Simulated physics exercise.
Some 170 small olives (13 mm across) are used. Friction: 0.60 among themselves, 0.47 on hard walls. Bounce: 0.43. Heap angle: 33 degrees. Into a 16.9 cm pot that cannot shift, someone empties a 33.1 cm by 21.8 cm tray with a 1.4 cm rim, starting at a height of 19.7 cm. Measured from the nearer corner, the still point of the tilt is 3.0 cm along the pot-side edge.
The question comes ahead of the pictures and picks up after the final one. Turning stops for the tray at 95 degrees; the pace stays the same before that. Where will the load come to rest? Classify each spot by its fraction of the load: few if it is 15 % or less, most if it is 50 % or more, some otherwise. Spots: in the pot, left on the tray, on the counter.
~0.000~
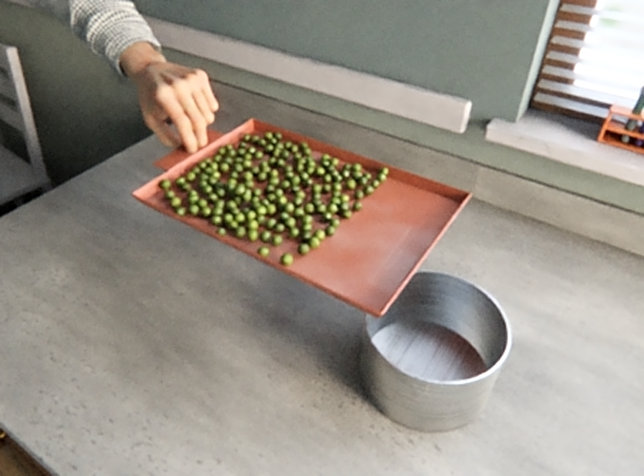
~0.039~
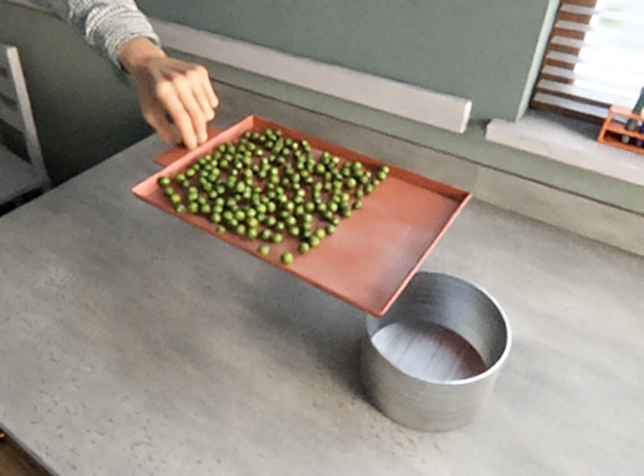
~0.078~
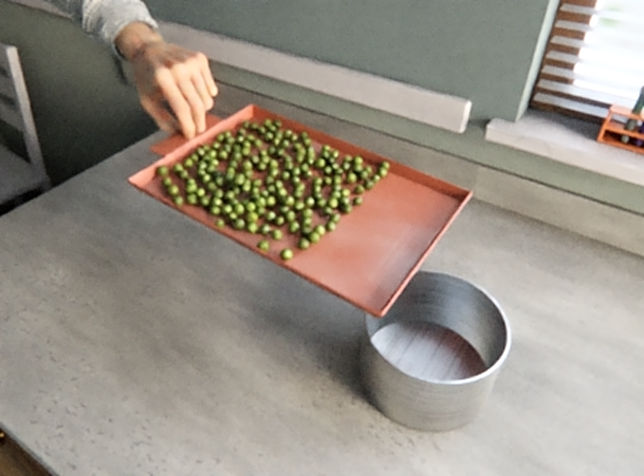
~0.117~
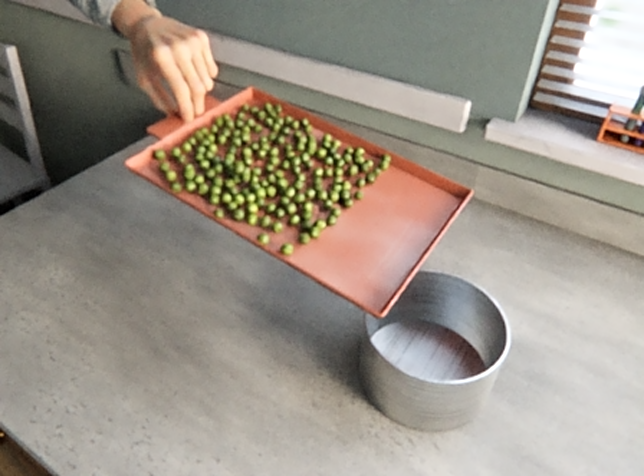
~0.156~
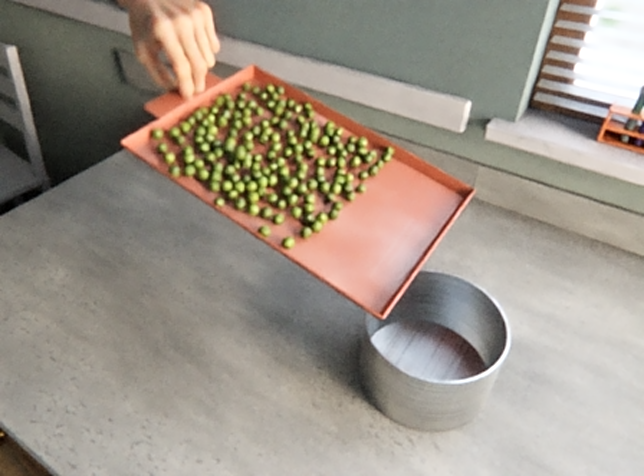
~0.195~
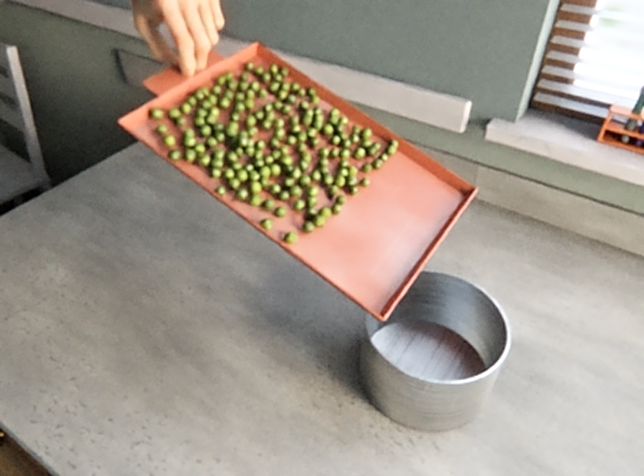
Pot: Some. Left on the tray: Few. Counter: Most.
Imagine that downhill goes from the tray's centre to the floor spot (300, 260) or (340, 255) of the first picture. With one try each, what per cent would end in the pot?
About 0 and 0 per cent.
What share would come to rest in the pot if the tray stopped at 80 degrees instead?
Result: Close to 30 %.
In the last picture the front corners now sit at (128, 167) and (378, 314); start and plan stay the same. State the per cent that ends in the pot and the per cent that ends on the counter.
Split: Pot = 0, counter = 100.
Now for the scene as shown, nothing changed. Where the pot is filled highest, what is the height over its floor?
Roughly 2.0 cm up.
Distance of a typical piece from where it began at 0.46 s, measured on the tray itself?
Displacement on the tray: Roughly 7 cm.
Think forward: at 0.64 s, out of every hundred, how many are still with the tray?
Something like 55 percent, roughly.
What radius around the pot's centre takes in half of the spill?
Some 24 cm.
After 0.46 s, tilt 56 degrees; the tray holds 100 %, the pot 0 %.
Then, at 0.64 s, tilt 82 degrees; the tray holds 55 %, the pot 0 %.
After 0.94 s, tilt 95 degrees; the tray holds 0 %, the pot 30 %.
In the end, at 1.7 s, pot 30 %, tray 0 %, counter 70 %.
